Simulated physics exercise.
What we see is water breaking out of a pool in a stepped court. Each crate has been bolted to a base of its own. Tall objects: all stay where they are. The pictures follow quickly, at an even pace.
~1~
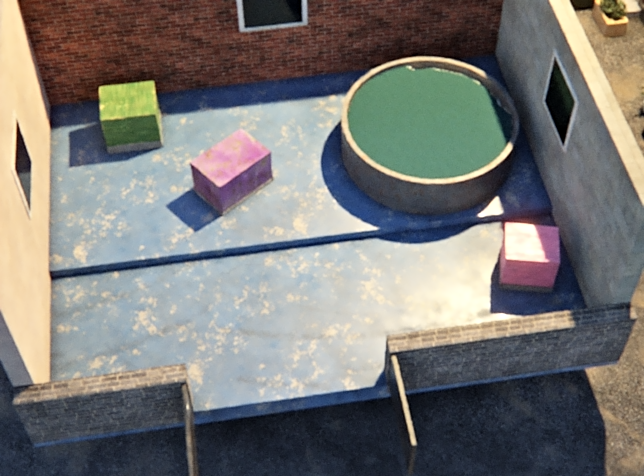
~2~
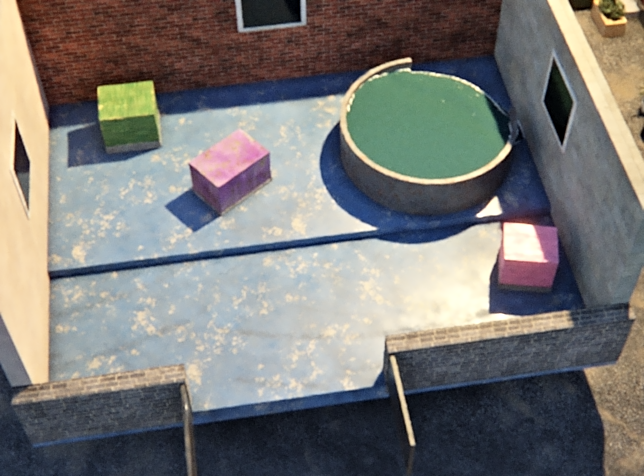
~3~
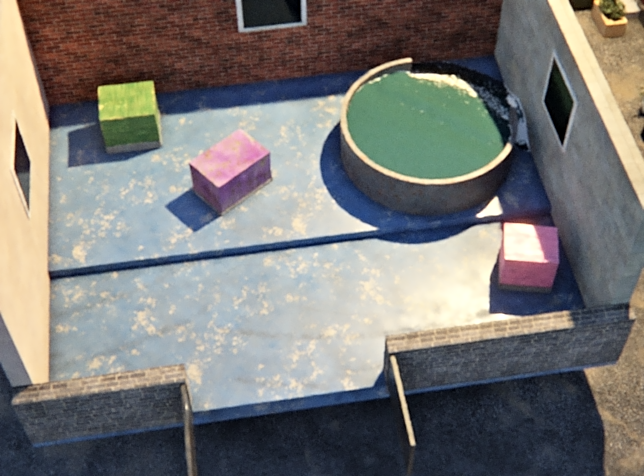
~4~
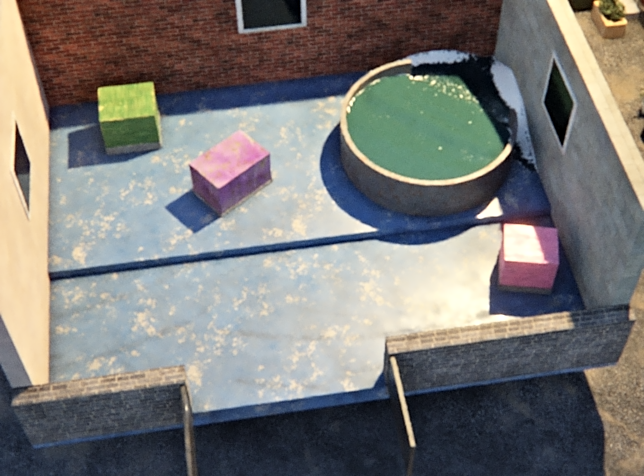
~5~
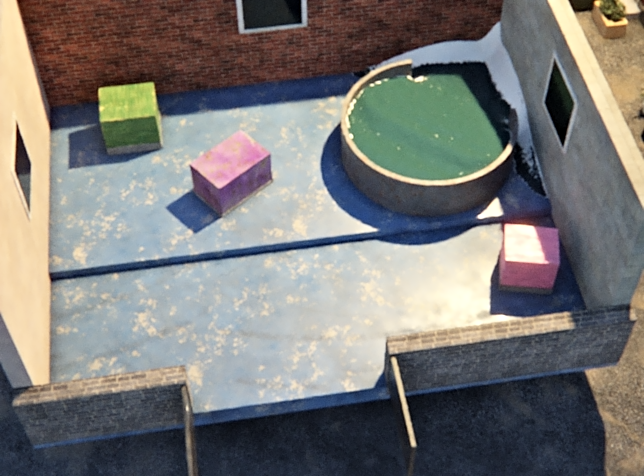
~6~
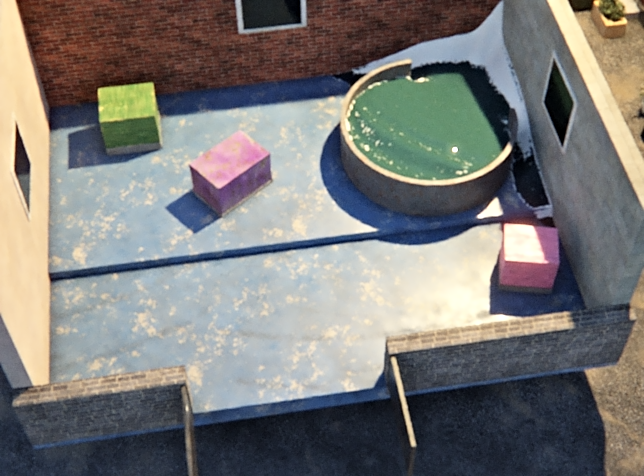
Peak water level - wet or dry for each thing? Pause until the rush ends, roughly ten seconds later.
Result: The pink crate is reached by the water; the green crate is reached by the water; the purple crate is reached by the water.
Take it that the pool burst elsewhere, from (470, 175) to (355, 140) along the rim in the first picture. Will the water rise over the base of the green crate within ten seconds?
My reading: Green crate stays dry.
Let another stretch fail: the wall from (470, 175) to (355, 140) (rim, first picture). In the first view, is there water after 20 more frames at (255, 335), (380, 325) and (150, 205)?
In sequence: Inundated, inundated, untouched.
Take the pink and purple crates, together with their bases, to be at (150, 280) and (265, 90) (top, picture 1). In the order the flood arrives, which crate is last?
It is the crate marked pink.
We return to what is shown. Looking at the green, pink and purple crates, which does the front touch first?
That's the one in pink.
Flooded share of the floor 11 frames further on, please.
Near 25 in a hundred.
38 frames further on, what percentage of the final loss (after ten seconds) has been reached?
I'd put it near 5 in a hundred.
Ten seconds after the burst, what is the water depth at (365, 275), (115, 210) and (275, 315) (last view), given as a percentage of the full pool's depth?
Depths of roughly 6, 10 and 10 per cent.
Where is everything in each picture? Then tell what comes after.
The pool at (430, 121) is whole and still, in the first picture.
The front is at a hidden place, out from the gap on the pool's far side, in the second picture.
The front is at a hidden place, out from the gap on the pool's far side, in the third picture.
Water pours out on the pool's far side and has run to (534, 166), in the fourth picture.
The front is at (544, 191), out from the gap on the pool's far side, in the fifth picture.
The front is at (551, 220), out from the gap on the pool's far side, in the sixth picture.
A moment on, water covers 15 % of the floor; the pink crate water round its plinth, the green crate not reached, the purple crate not reached.
Next, water covers 25 % of the floor; the pink crate water round its plinth, the green crate not reached, the purple crate water round its plinth.
Then, water covers 50 % of the floor; the pink crate water round its plinth, the green crate water round its plinth, the purple crate water round its plinth.
Later, water covers 85 % of the floor; the pink crate water round its plinth, the green crate water round its plinth, the purple crate water round its plinth.
In the end, water covers 90 % of the floor; the pink crate was topped, the green crate was topped, the purple crate was topped.
